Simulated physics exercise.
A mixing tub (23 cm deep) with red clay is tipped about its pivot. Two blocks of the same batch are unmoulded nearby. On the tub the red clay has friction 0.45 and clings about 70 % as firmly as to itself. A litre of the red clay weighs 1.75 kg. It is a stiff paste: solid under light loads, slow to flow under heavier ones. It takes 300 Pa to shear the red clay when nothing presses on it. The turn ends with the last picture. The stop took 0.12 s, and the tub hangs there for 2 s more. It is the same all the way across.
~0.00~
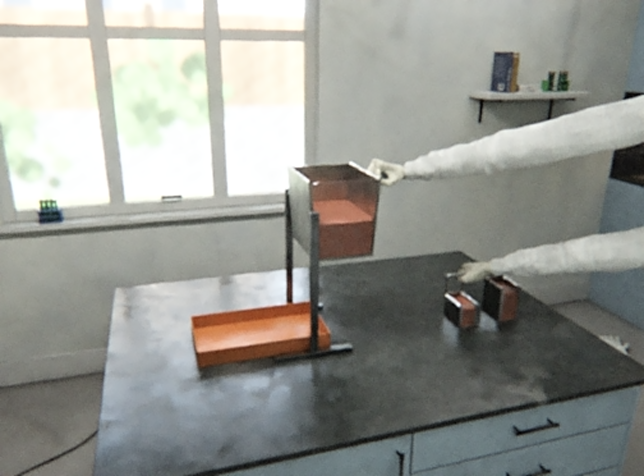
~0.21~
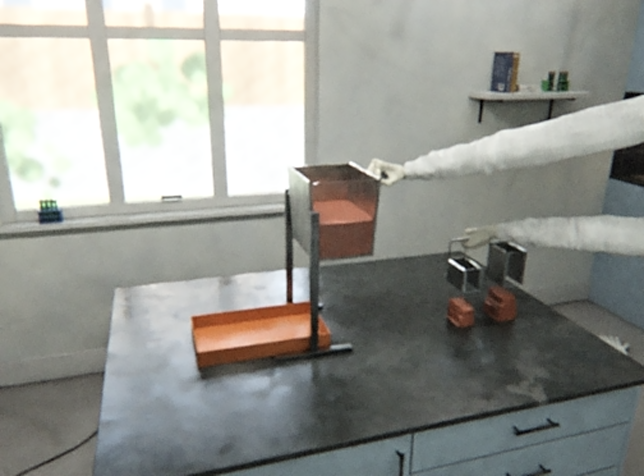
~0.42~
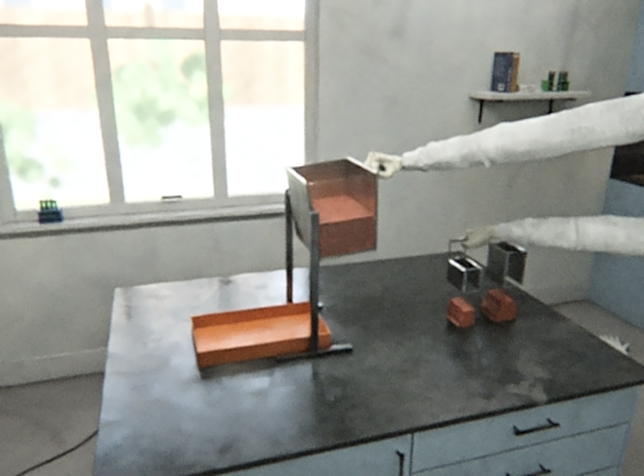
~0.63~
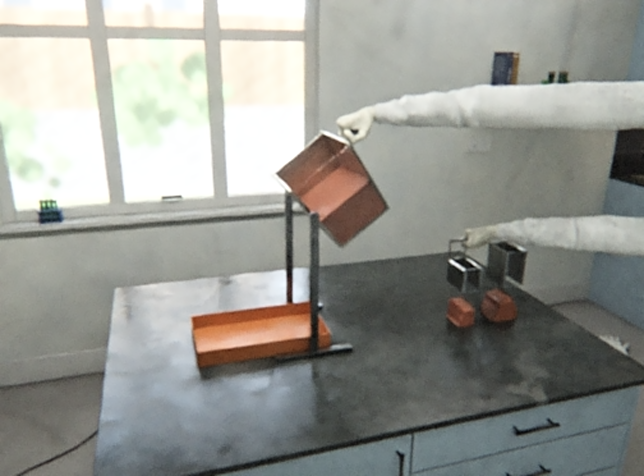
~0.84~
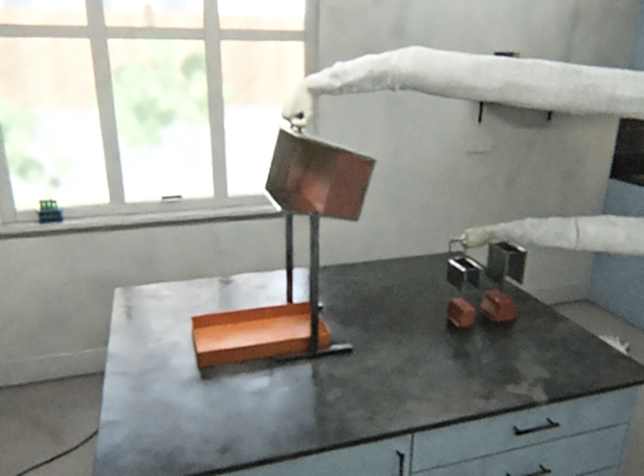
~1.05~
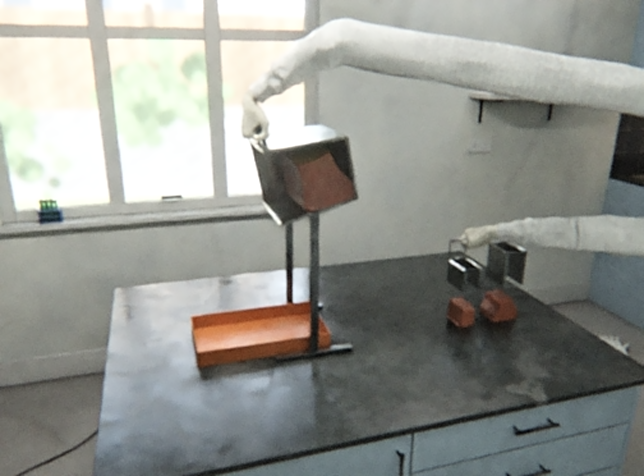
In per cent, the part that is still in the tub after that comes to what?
Expect roughly 56 %.
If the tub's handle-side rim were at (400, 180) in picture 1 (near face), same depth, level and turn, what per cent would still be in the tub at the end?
It would be near 40 %.
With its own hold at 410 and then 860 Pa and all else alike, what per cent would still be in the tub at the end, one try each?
In turn about 60 %, 60 %.
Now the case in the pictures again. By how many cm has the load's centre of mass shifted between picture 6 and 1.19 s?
Roughly 7 cm.
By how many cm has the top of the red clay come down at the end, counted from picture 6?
Roughly 9 cm.
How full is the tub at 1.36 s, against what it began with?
Some 60 per cent.
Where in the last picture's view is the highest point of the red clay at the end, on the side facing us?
Around (339, 185).
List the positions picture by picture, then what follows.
The first frame shows handle-side rim at (378, 179), tilt 0 degrees; top of the red clay at (372, 220); blocks stand 6.6 cm, 10 cm (left to right).
The second frame shows handle-side rim at (378, 179), tilt 0 degrees; top of the red clay at (372, 220); blocks stand 6.6 cm, 8.8 cm (left to right).
The third frame shows handle-side rim at (376, 173), tilt 5 degrees; top of the red clay at (372, 215); blocks stand 6.5 cm, 8.0 cm (left to right).
The fourth frame shows handle-side rim at (348, 145), tilt 37 degrees; top of the red clay at (368, 182); blocks stand 6.5 cm, 7.8 cm (left to right).
The fifth frame shows handle-side rim at (299, 138), tilt 75 degrees; top of the red clay at (340, 154); blocks stand 6.5 cm, 7.7 cm (left to right).
The sixth frame shows handle-side rim at (265, 154), tilt 101 degrees; top of the red clay at (328, 153); blocks stand 6.5 cm, 7.6 cm (left to right).
After 1.19 s, the tub is at 101 degrees and holds 94 %.
After 1.36 s, the tub is at 101 degrees and holds 58 %.
After 1.53 s, the tub is at 101 degrees and holds 56 %.
After 1.70 s, the tub is at 101 degrees and holds 56 %.
After 3.05 s, at the end, the tub is at 101 degrees and holds 56 %.
